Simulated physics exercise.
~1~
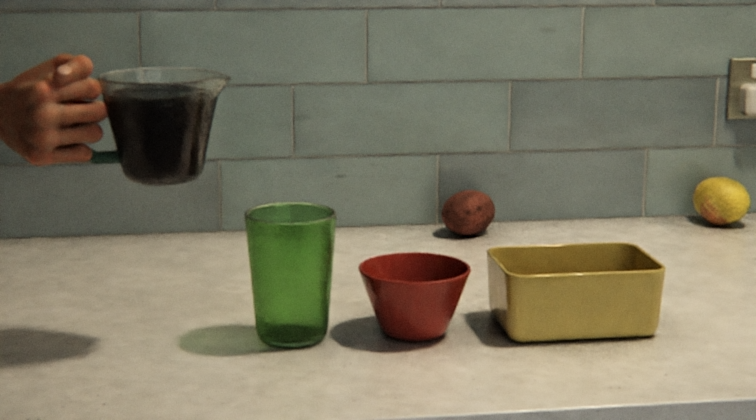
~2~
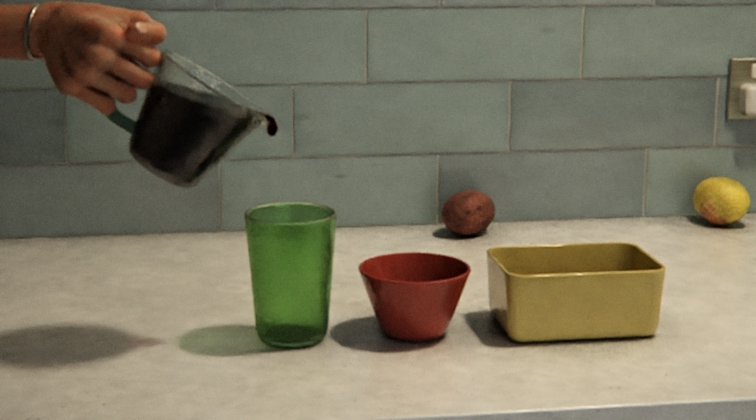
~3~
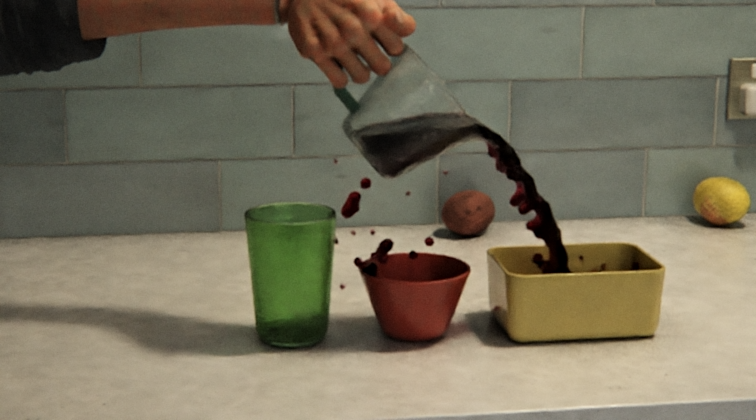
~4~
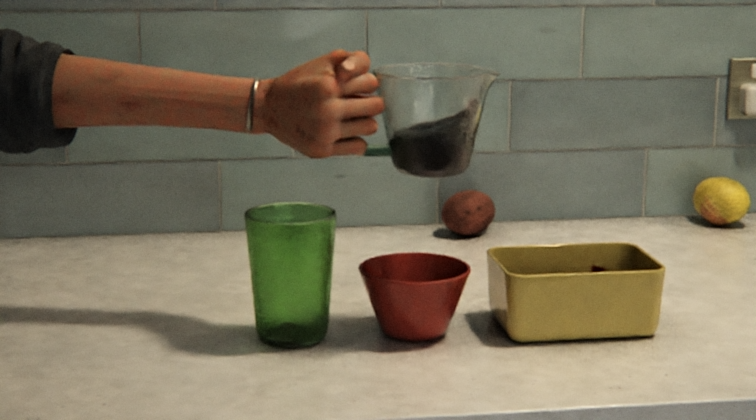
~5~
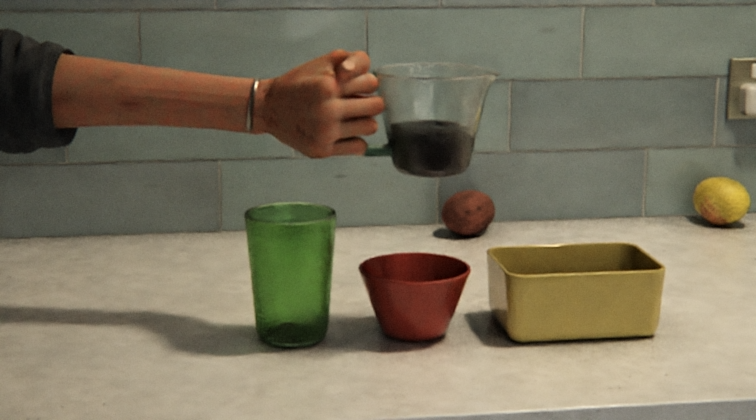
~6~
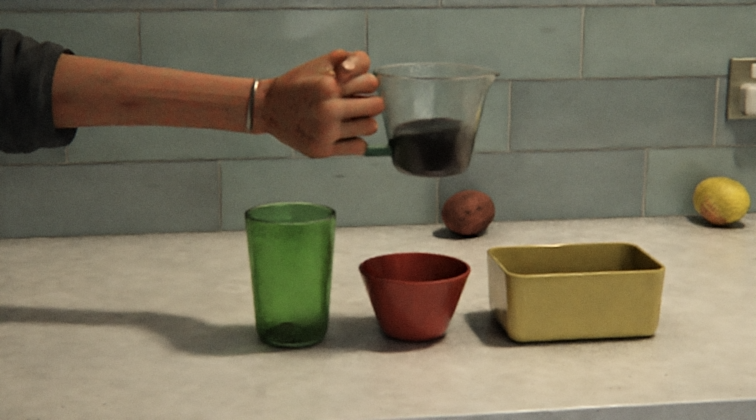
A hand tipped a glass jug of dark wine and swept it rightwards over a green tumbler and a small red cup, splashing drops before streaming wine into the yellow box, then righted the jug and held it still, some wine left inside.
